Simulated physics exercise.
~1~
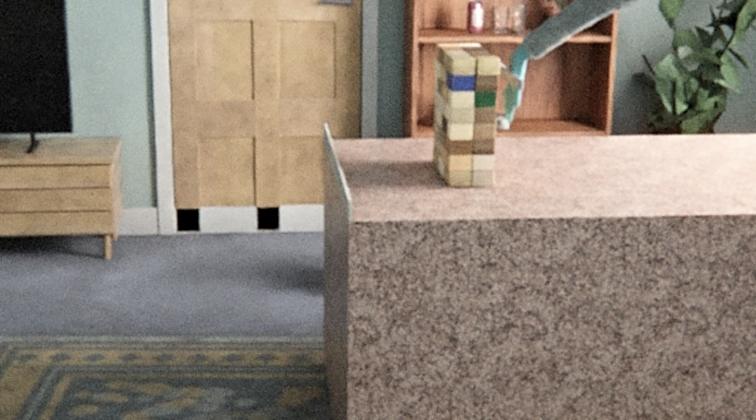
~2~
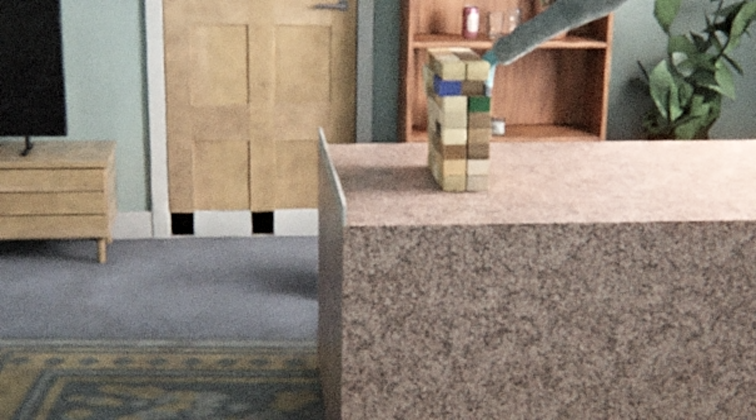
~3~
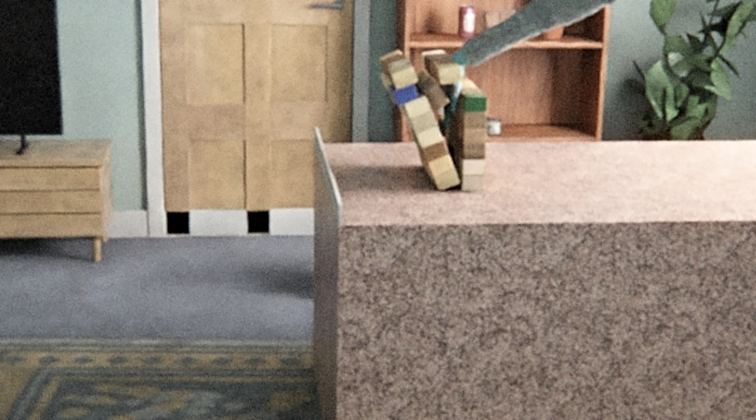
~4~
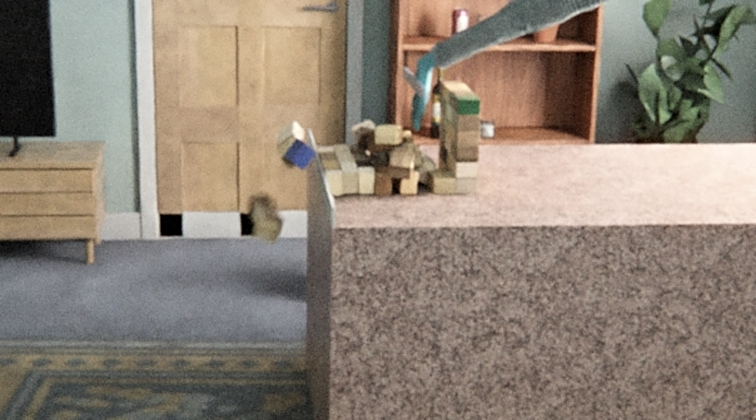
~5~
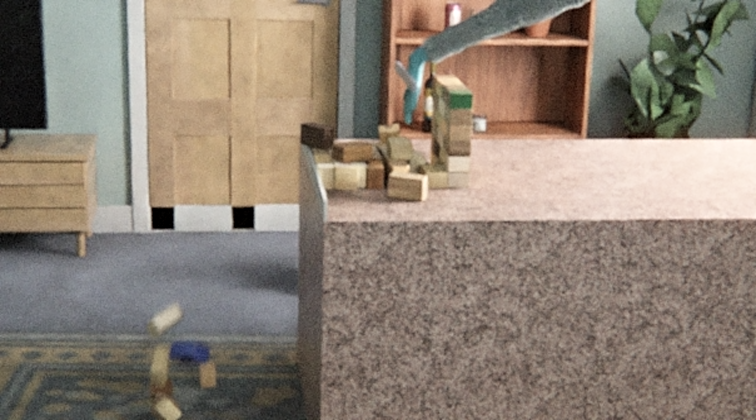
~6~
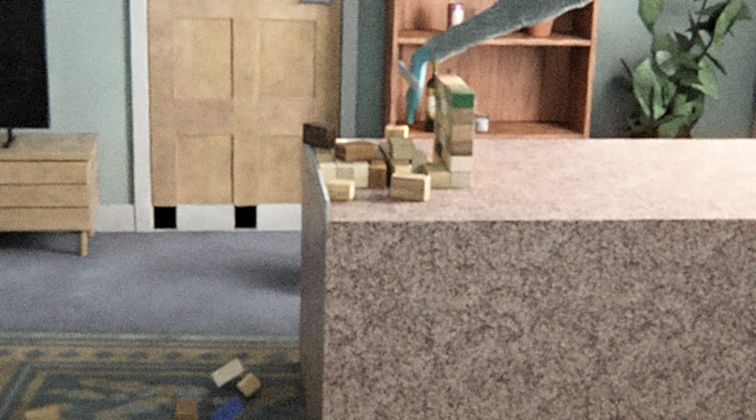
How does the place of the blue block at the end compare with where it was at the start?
At the start the blue block is near the top of the tower on the sideboard. At the end it lies on the rug below, to the left of the sideboard.
